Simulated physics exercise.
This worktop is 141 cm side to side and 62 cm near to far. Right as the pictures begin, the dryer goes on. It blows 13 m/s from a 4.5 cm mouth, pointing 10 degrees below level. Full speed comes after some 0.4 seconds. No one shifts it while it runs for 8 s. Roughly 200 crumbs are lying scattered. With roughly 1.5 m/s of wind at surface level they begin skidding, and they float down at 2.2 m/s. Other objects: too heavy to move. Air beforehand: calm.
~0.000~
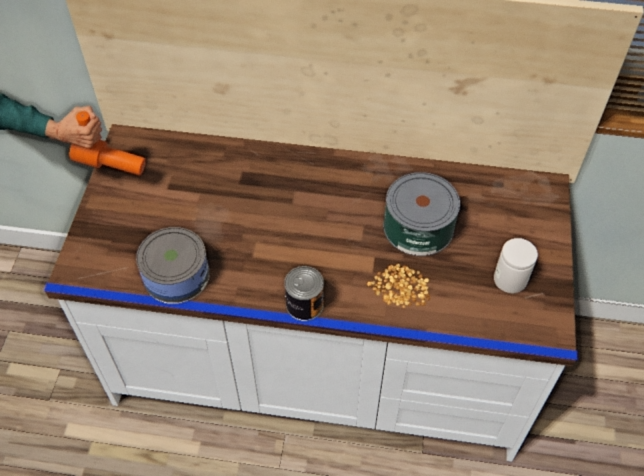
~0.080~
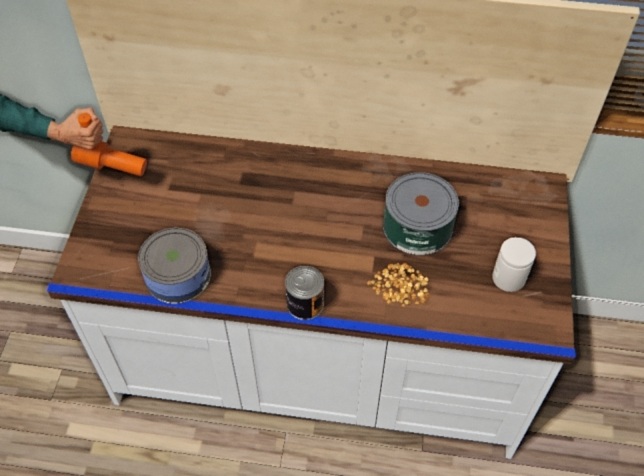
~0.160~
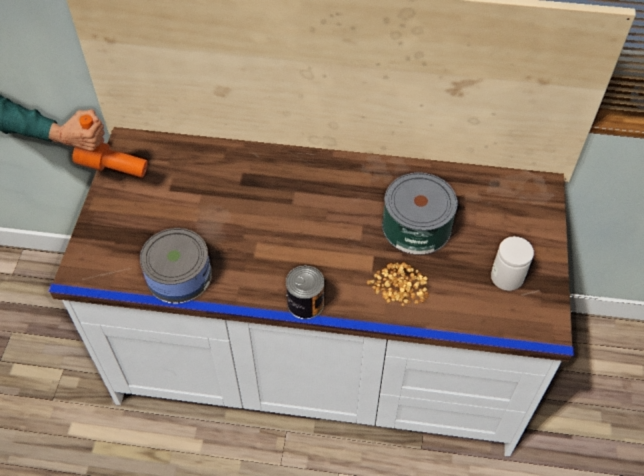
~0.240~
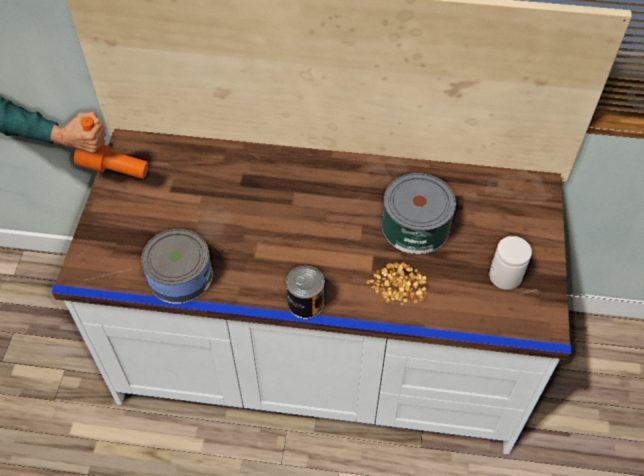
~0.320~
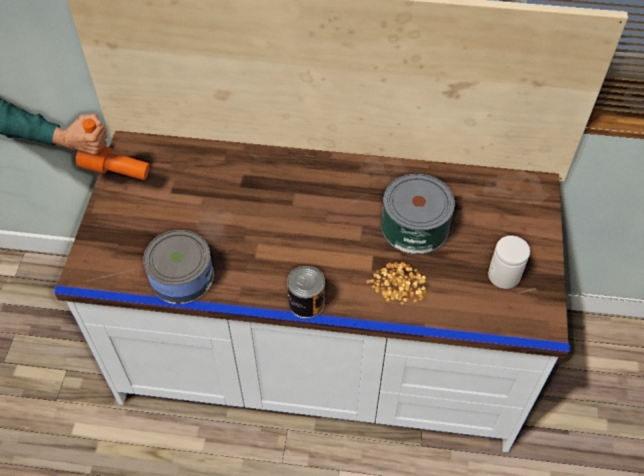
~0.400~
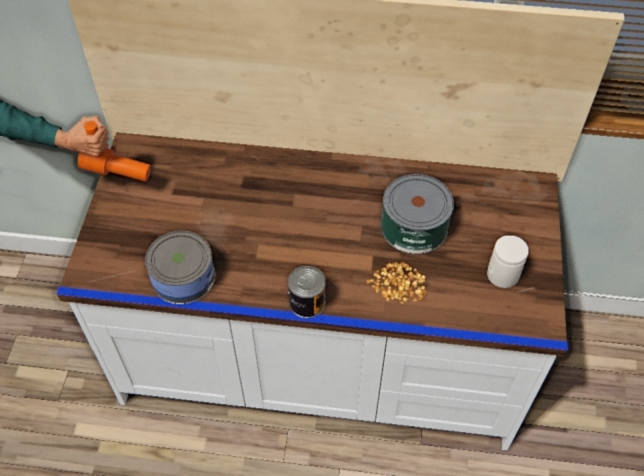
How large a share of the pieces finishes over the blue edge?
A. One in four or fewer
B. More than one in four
More than one in four (B).
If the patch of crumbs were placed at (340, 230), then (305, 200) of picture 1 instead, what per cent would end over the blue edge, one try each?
It goes 50 % first, then 5 %.
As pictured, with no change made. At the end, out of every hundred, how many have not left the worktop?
Near 0 %.
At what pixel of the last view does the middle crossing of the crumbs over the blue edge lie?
Roughly at pixel (511, 344).
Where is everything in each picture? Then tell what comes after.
In the first picture, the middle of the crumbs is near (401, 289), none has stirred yet and the mouth of the dryer is at (143, 167).
In the second picture, the middle of the crumbs is near (401, 288), none has stirred yet and the blue edge is centred on (304, 324).
In the third picture, the middle of the crumbs is near (400, 287), none has stirred yet, the top of a large tin is at (421, 201) and the top of a tin is at (305, 282).
In the fourth picture, the middle of the crumbs is near (400, 287) and none has stirred yet.
In the fifth picture, the middle of the crumbs is near (400, 286) and none has stirred yet.
In the sixth picture, the middle of the crumbs is near (399, 286) and none has stirred yet.
After 1.6 s, 0 % are on the move or not yet settled, 60 % are over the blue edge.
After 2.6 s, 0 % are on the move or not yet settled, 60 % are over the blue edge.
After 4.4 s, 0 % are on the move or not yet settled, 60 % are over the blue edge.
After 8.0 s, at the end, 60 % are over the blue edge.
